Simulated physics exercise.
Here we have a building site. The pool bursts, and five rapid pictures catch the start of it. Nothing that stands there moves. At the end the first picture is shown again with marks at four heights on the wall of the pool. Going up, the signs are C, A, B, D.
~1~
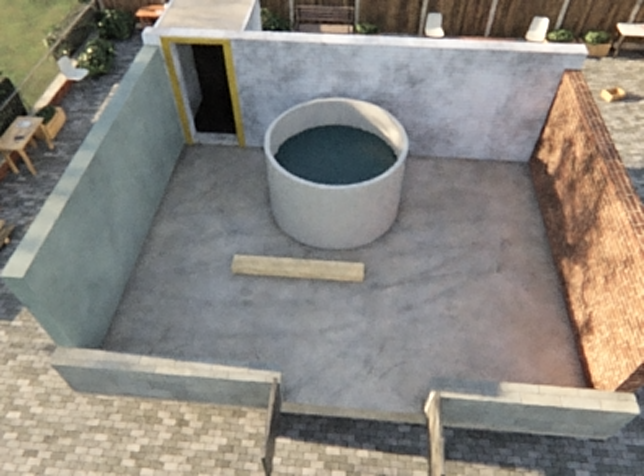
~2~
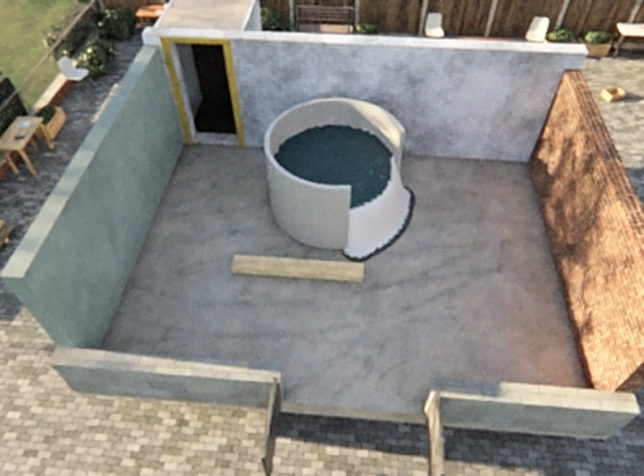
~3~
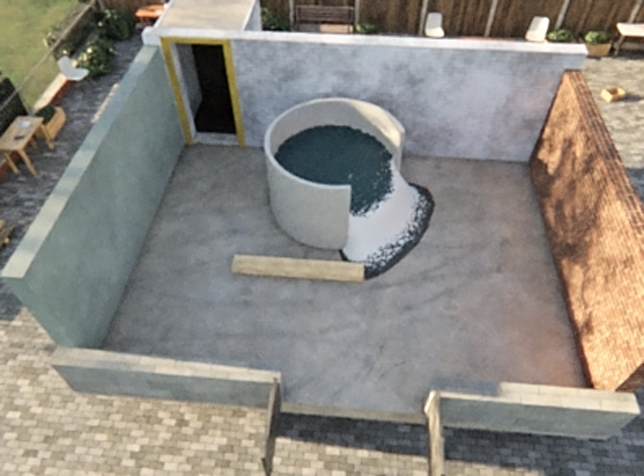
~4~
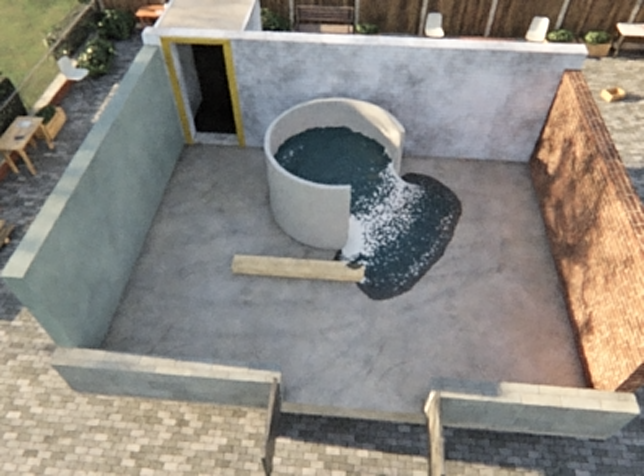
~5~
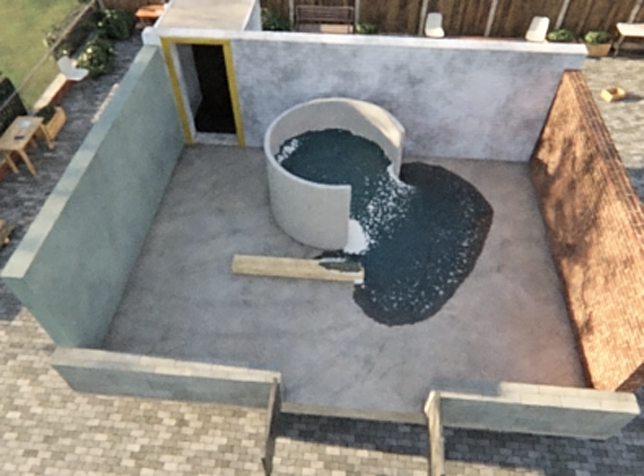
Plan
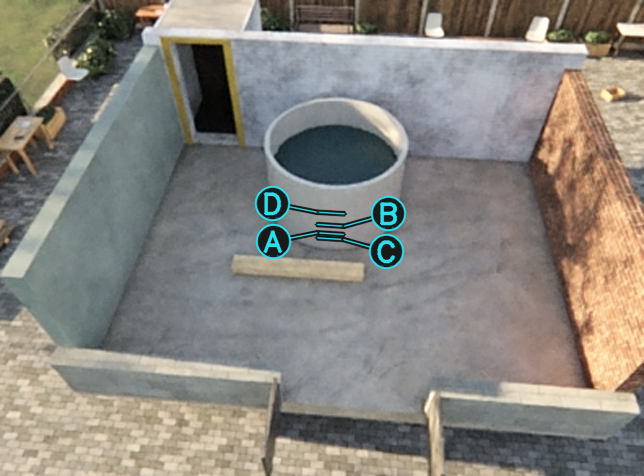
A round pool stood full and still inside a walled yard, then its front right side opened and dark water poured out, spreading across the grey floor and around the end of a beam.
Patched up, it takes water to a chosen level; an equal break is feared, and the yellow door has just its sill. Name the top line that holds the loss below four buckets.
Mark D.
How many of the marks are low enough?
All of them.
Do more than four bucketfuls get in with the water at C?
No.
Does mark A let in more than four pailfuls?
No.
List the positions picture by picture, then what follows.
The first picture shows water in the pool at rest, its middle at (335, 164); foot of the yellow doorway at (217, 145); open gate at (356, 369).
In the second picture, 2 % of the ground under water, visible out to (409, 195).
In the third picture, 5 % of the ground under water, visible out to (419, 188).
In the fourth picture, 10 % of the ground under water, visible out to (446, 190).
In the fifth picture, 18 % of the ground under water, visible out to (478, 195).
In cyan, A at (330, 233); B at (330, 225); C at (330, 238); D at (330, 213); from the bottom up C, A, B, D.
With A, nothing gets over.
With B, nothing gets over.
With C, nothing gets over.
With D, a splash gets over, under a bucket.
